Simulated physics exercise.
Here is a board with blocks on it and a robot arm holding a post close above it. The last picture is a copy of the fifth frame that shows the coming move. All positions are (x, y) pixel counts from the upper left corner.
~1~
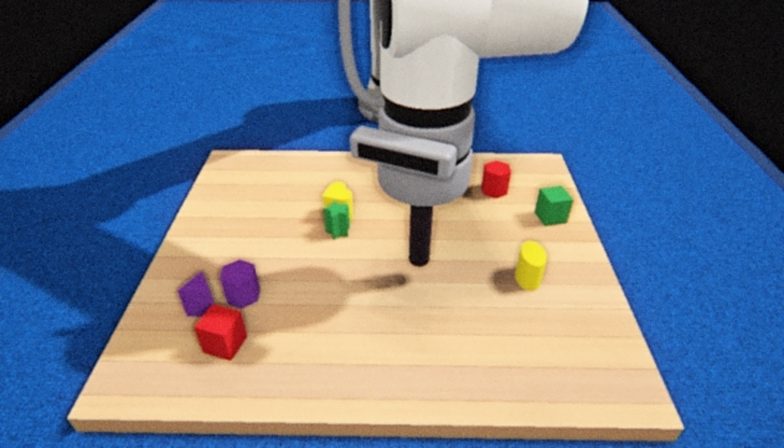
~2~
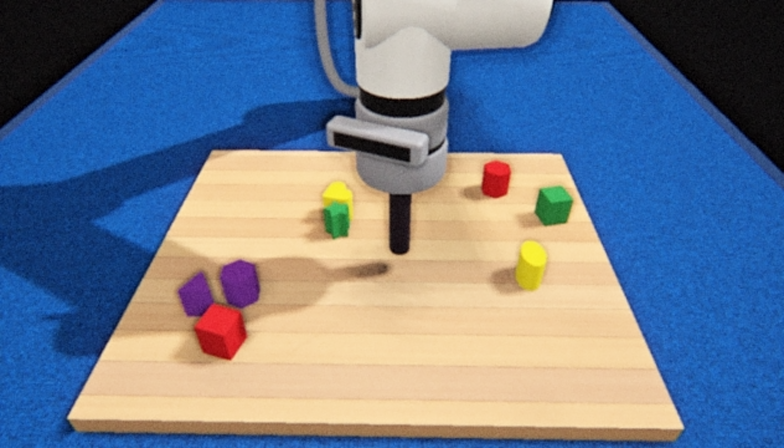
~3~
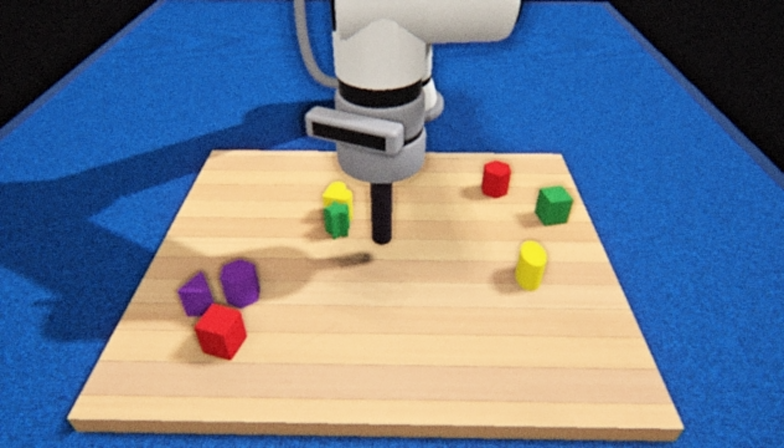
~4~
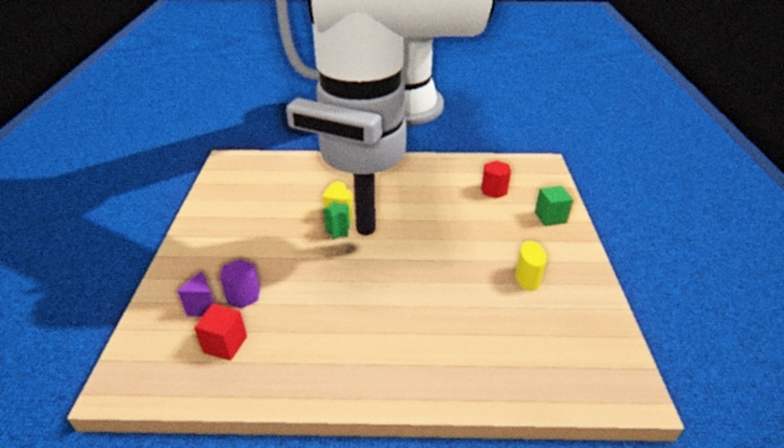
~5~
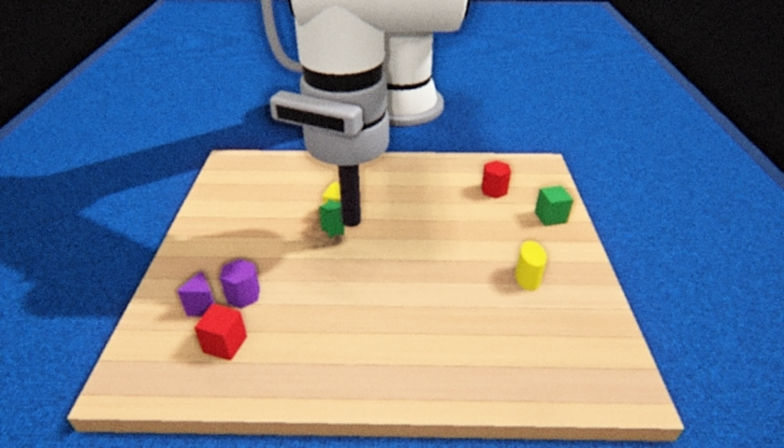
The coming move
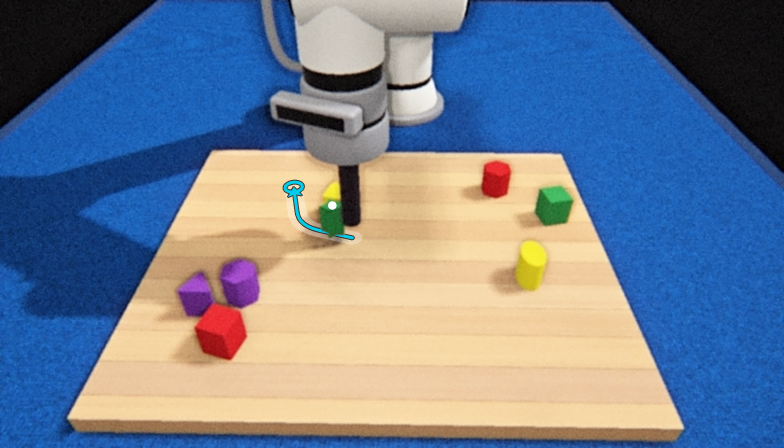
A light wooden board lies on a blue surface, seen from above and in front by a still camera. Purple blocks and a red cube sit at left, a yellow block behind a green one left of centre, and a red block, a green cube and a yellow cylinder at right. A white and grey robot arm moves its black post steadily left and back, reaching the green block, which shifts slightly left.
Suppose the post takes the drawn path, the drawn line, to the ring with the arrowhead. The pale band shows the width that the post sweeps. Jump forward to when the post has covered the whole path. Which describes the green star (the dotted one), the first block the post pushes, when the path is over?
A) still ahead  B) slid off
The correct letter is A.
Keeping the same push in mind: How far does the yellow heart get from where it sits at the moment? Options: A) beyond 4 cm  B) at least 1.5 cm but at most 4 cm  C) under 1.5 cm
(C)
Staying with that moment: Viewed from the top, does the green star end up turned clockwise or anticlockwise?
The green star rotates clockwise.
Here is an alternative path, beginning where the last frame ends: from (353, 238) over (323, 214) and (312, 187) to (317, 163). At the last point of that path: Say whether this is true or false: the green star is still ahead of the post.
False - the claim does not hold.
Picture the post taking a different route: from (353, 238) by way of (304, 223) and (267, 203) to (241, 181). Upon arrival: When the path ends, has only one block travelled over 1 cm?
Final answer: Yes.
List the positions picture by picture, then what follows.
In the first picture, post tip at (419, 261); block tops, green star at (337, 208); yellow heart at (338, 191).
In the second picture, post at (399, 250); blocks unchanged.
In the third picture, post at (382, 240); blocks unchanged.
In the fourth picture, post at (366, 231); blocks unchanged.
In the fifth picture, post at (352, 222); green star at (332, 205); yellow heart at (338, 191).
Path on the board, from (353, 238) over (314, 229) and (297, 209) to (294, 187); the dot is on the green star.
On the path given first. One third of the way, post at (312, 214); green star at (303, 195), turned 55° clockwise.
Two thirds of the way, post at (295, 194); green star at (287, 176), turned 60° clockwise.
At the end, post at (292, 172); green star at (282, 156), turned 55° clockwise; yellow heart in place.
